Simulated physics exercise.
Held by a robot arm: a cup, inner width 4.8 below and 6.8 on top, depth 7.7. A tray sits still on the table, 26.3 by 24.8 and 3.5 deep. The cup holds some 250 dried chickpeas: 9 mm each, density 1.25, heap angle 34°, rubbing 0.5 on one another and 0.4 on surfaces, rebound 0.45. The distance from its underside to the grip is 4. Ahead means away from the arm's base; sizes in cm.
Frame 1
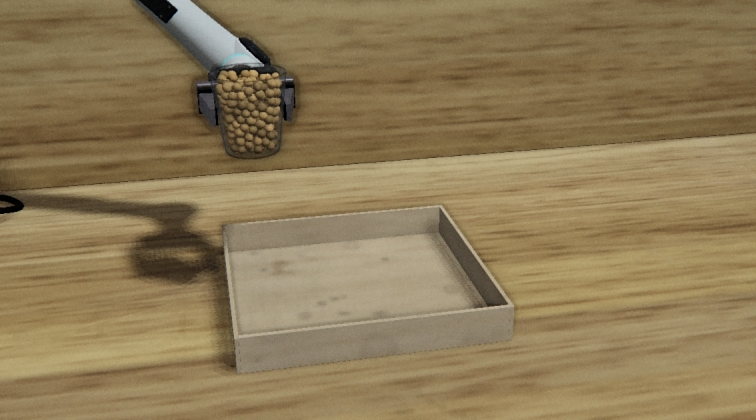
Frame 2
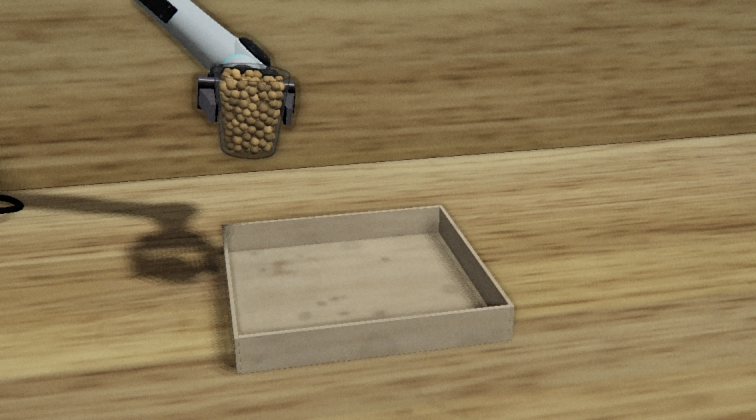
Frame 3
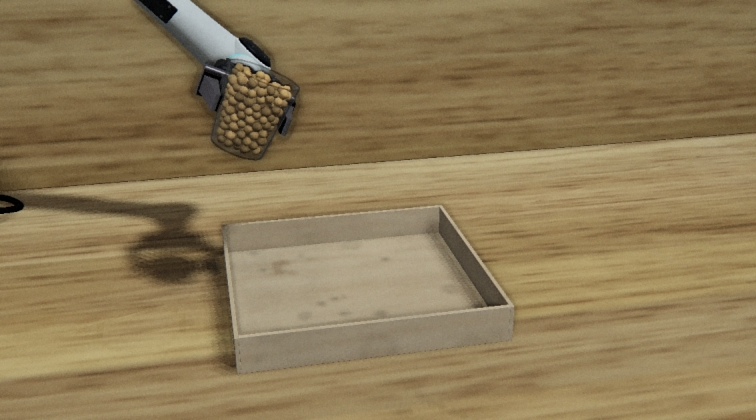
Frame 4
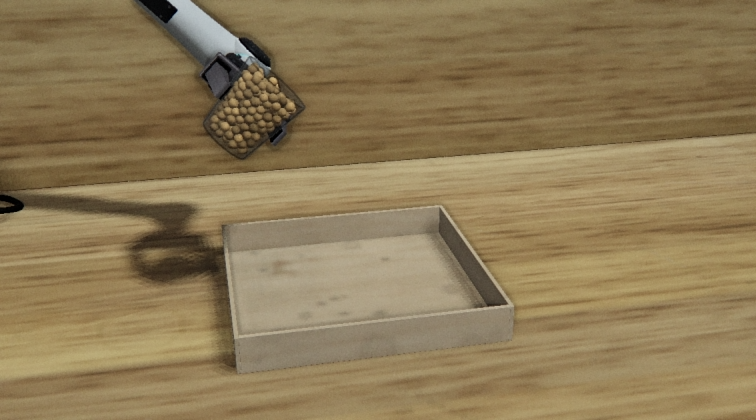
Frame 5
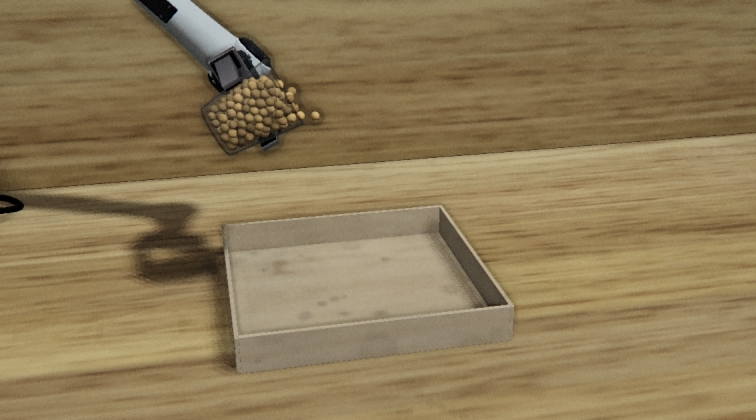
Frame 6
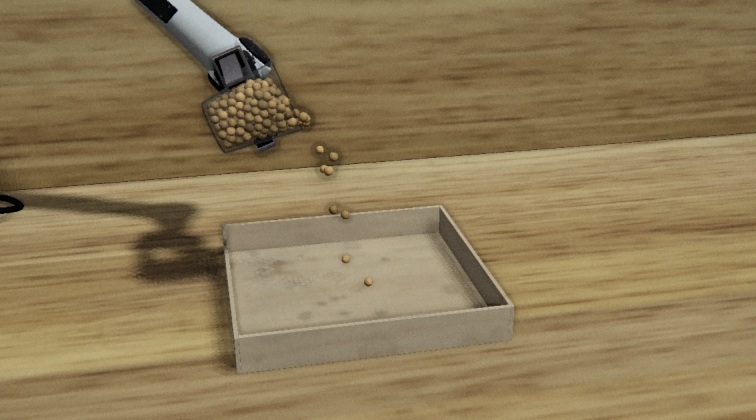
Above a wooden table, a robot arm held a clear cup full of dried chickpeas, then tilted it steadily to the right until a few of them tumbled over the rim toward a shallow tray.
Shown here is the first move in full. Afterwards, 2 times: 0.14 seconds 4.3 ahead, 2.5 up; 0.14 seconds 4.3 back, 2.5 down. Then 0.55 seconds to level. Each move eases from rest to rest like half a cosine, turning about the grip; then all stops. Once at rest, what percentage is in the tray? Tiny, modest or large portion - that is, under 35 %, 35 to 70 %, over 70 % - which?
A large portion.
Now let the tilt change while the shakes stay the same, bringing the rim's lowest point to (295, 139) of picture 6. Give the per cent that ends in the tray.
Roughly 100 per cent.
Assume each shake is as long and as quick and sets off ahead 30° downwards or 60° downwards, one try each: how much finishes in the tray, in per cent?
You'd get about 45 per cent with the first setting and about 20 per cent with the second.
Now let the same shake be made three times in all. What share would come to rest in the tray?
Expected share: About 85 %.
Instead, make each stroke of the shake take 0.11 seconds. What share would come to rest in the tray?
That would give around 90 per cent.
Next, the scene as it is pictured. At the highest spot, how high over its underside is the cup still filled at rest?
I'd put it at close to 3.5 centimetres.
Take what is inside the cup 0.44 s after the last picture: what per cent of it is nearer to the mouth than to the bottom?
Around 60 in a hundred.
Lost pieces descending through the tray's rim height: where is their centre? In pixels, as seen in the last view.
They come down centred close to (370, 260).
Then, 0.44 s later, tilted 69° forward, highest piece 24 above the table; 152 in the tray, 97 in the cup, 1 on the table or floor, 4 in flight or on a rim.
Then, 0.89 s later, tilted 24° forward, highest piece 23 above the table; 200 in the tray, 51 in the cup, 3 on the table or floor.
Then, 1.31 s later, level, highest piece 21 above the table; 200 in the tray, 51 in the cup, 3 on the table or floor.
Then, 2.36 s later, level, highest piece 21 above the table; 200 in the tray, 51 in the cup, 3 on the table or floor.
At rest, 200 in the tray, 51 in the cup, 3 on the table or floor. That is 79 % in the tray.
